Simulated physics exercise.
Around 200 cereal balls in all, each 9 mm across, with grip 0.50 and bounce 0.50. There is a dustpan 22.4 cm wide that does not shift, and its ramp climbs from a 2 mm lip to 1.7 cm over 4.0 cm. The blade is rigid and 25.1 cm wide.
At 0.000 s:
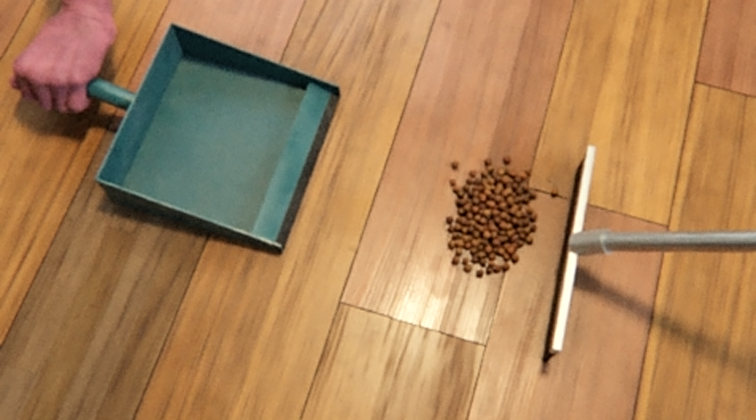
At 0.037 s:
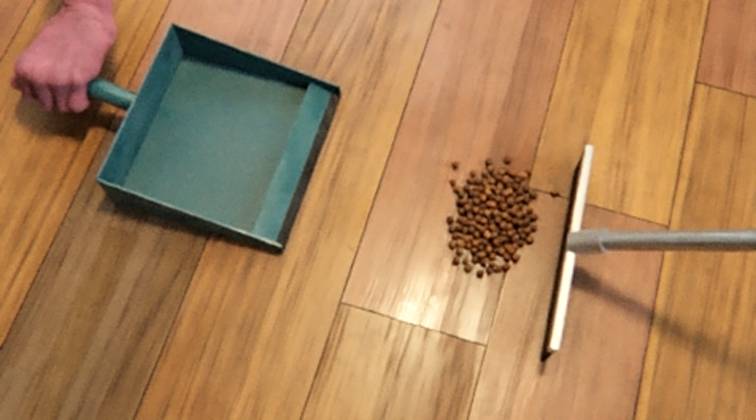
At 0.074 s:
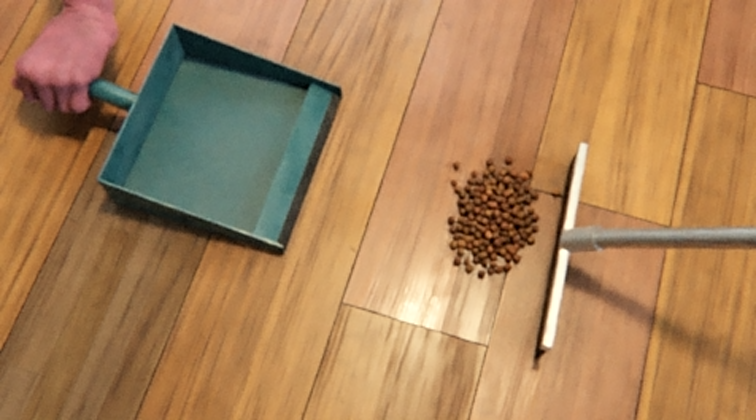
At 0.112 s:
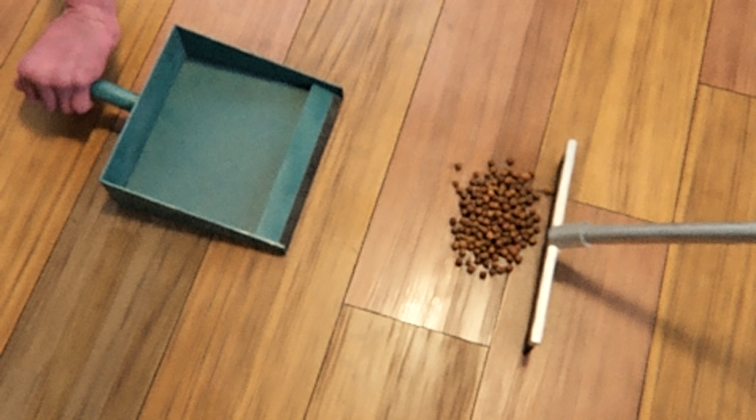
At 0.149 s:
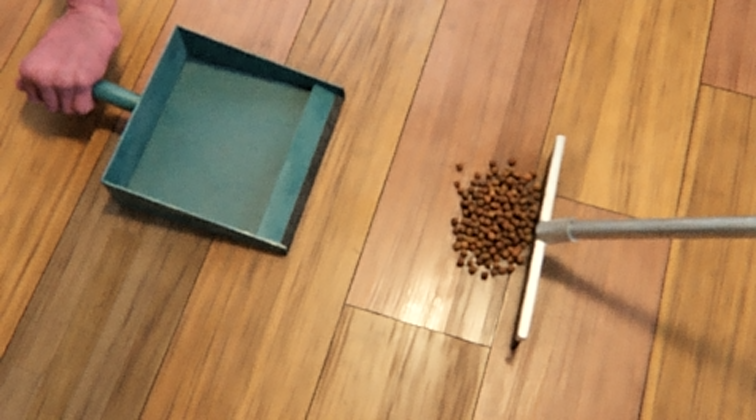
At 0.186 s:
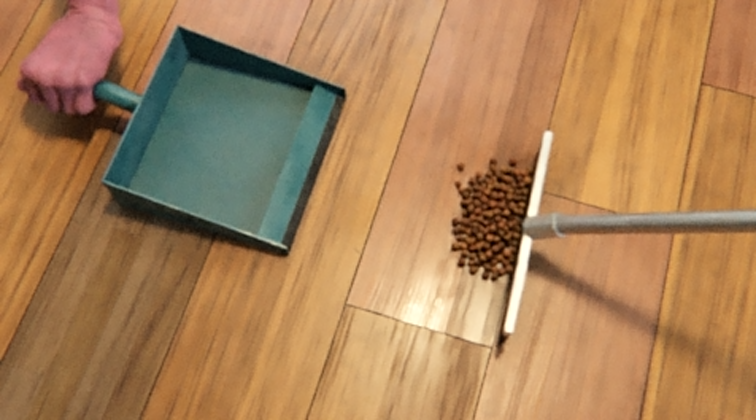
White blade on a grey pole sliding left across a wooden floor and pressing into brown balls, a hand holding a teal dustpan still.
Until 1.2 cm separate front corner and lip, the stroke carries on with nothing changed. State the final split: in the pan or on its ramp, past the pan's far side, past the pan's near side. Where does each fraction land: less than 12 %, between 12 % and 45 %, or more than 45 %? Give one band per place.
In order: Pan: The principal share; far side: A meagre share; near side: A meagre share.
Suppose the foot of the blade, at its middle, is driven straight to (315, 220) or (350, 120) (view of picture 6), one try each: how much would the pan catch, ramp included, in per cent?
Some 50 per cent on the first try, 35 per cent on the second.
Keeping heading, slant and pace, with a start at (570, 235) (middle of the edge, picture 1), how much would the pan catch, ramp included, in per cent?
Estimate: Near 50 %.
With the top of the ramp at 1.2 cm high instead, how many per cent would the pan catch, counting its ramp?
That would give something like 55 per cent.
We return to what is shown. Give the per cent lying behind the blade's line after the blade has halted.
0 %.
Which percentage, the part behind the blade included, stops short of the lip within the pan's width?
About 40 %.
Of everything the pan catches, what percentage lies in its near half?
Estimate: Close to 30 %.
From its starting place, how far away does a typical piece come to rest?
Some 24 cm.
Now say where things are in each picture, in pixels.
In the first picture, blade from (555, 349) to (589, 153), moved 0.0 cm, 0 of the pieces shifted so far; middle of the pieces at (491, 211); pan at (216, 144).
In the second picture, blade from (553, 348) to (587, 153), moved 0.3 cm, 0 of the pieces shifted so far; middle of the pieces at (491, 211).
In the third picture, blade from (546, 345) to (581, 151), moved 1.2 cm, 0 of the pieces shifted so far; middle of the pieces at (492, 212).
In the fourth picture, blade from (534, 341) to (571, 147), moved 2.8 cm, 1 of the pieces shifted so far; middle of the pieces at (494, 213).
In the fifth picture, blade from (521, 336) to (559, 143), moved 4.4 cm, 16 of the pieces shifted so far; middle of the pieces at (495, 213).
In the sixth picture, blade from (508, 331) to (547, 139), moved 6.0 cm, 131 of the pieces shifted so far; middle of the pieces at (493, 213); pan at (222, 146). The blade's pace is about 0.44 m/s, heading 4 degrees away from the viewer's side.
Then, at 0.46 s, middle of the blade 14 cm from the lip; 0 % over the lip, far side 0 %, near side 0 %.
After 0.64 s, middle of the blade 6 cm from the lip; 0 % over the lip, far side 0 %, near side 0 %.
After 0.94 s, middle of the blade 2 cm from the lip; 55 % over the lip, far side 5 %, near side 0 %.
By 1.2 s all is still; pan 55 %, far side 5 %, near side 0 %, in front of the lip or behind the blade 40 %.
